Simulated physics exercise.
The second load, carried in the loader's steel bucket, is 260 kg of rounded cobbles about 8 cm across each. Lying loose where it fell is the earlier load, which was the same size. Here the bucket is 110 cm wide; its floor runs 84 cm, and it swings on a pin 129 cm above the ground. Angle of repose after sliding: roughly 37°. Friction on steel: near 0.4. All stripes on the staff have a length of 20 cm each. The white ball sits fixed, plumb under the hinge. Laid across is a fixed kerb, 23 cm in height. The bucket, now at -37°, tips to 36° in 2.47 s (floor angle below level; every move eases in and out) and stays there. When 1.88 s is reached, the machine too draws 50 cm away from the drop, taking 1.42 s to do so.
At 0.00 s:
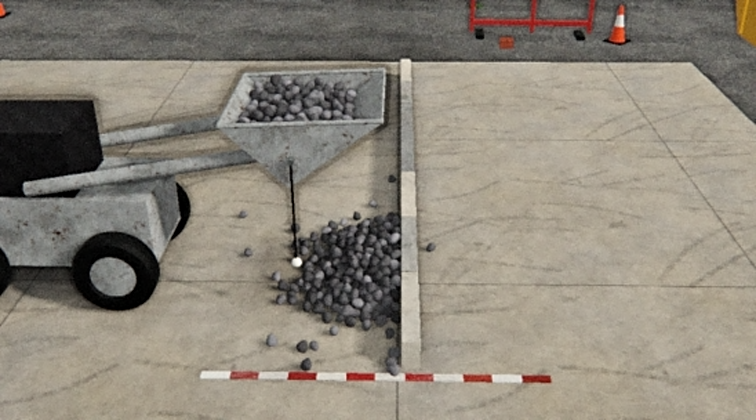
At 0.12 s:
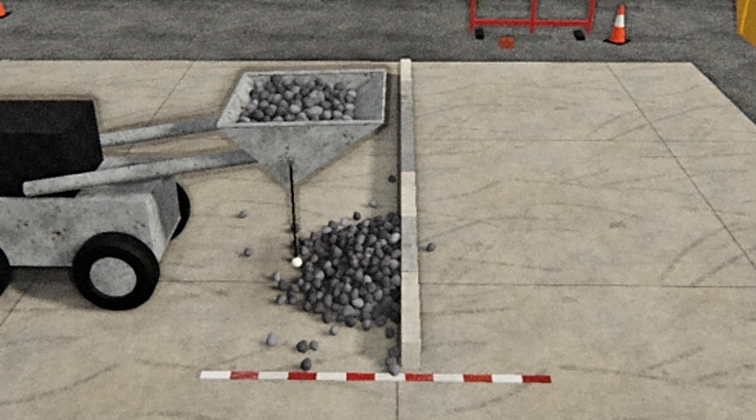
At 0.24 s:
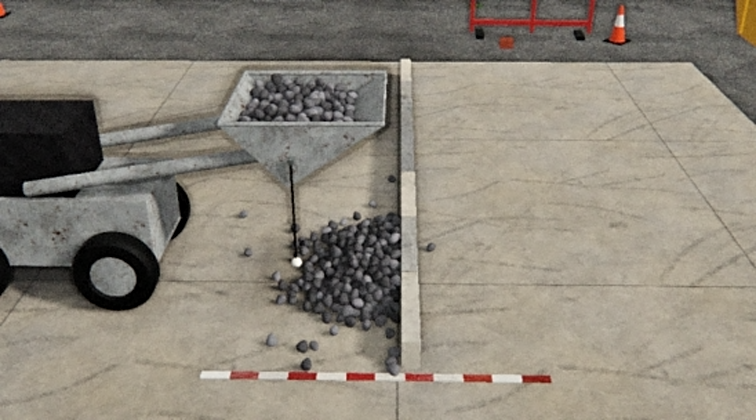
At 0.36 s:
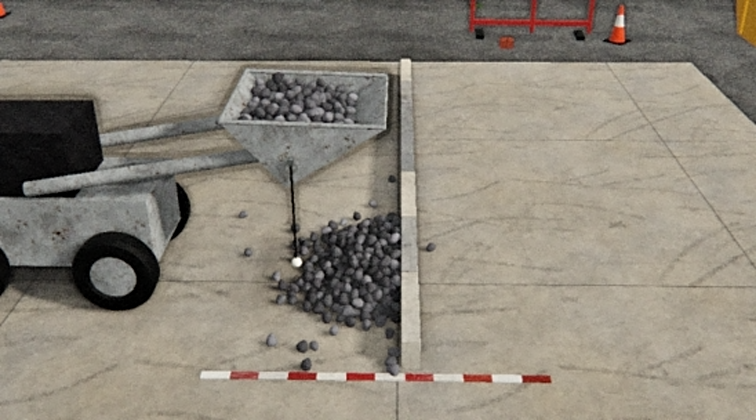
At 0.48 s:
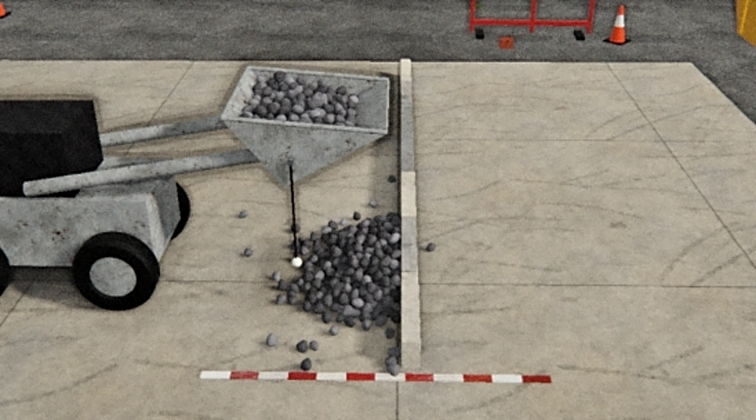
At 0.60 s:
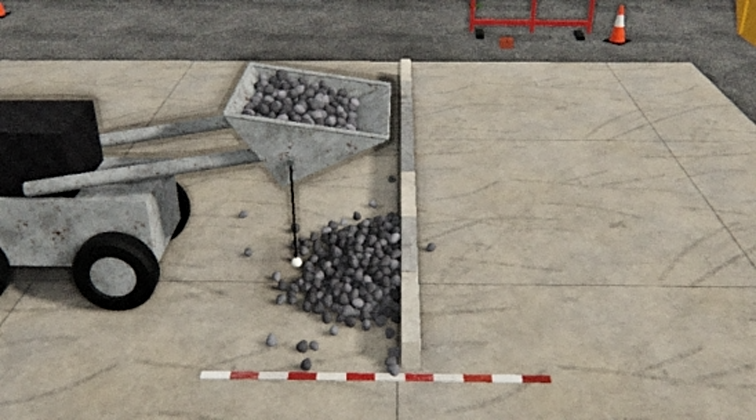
In this clip, a loader's steel bucket full of rounded grey cobbles tilts slightly, its right-hand side dipping and the stones inside shifting a little, while the loader and the heap of cobbles against the kerb below stay still.
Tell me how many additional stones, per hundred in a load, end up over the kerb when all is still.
Some 21 in every hundred.
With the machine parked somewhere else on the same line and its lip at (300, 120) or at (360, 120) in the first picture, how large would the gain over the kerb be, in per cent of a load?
0 %, then 10 %.
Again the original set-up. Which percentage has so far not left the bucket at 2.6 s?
It holds some 10 percent.
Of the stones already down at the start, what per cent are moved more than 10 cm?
Around 5 in a hundred.
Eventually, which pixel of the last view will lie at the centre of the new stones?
They end up centred around (386, 254).
After 1.9 s the floor is at 25°; in per cent of one load, 99 in the bucket, 100 on this side of the kerb; the foremost stones are at (401, 255).
After 2.6 s the floor is at 36°; in per cent of one load, 10 in the bucket, 177 on this side of the kerb, 13 over the kerb; the foremost stones are at (480, 265).
After 3.8 s the floor is at 36°; in per cent of one load, 0 in the bucket, 179 on this side of the kerb, 21 over the kerb; the foremost stones are at (548, 273).
After 6.3 s the floor is at 36°; in per cent of one load, 0 in the bucket, 179 on this side of the kerb, 21 over the kerb; the foremost stones are at (548, 273). Net gain over the kerb, 21.
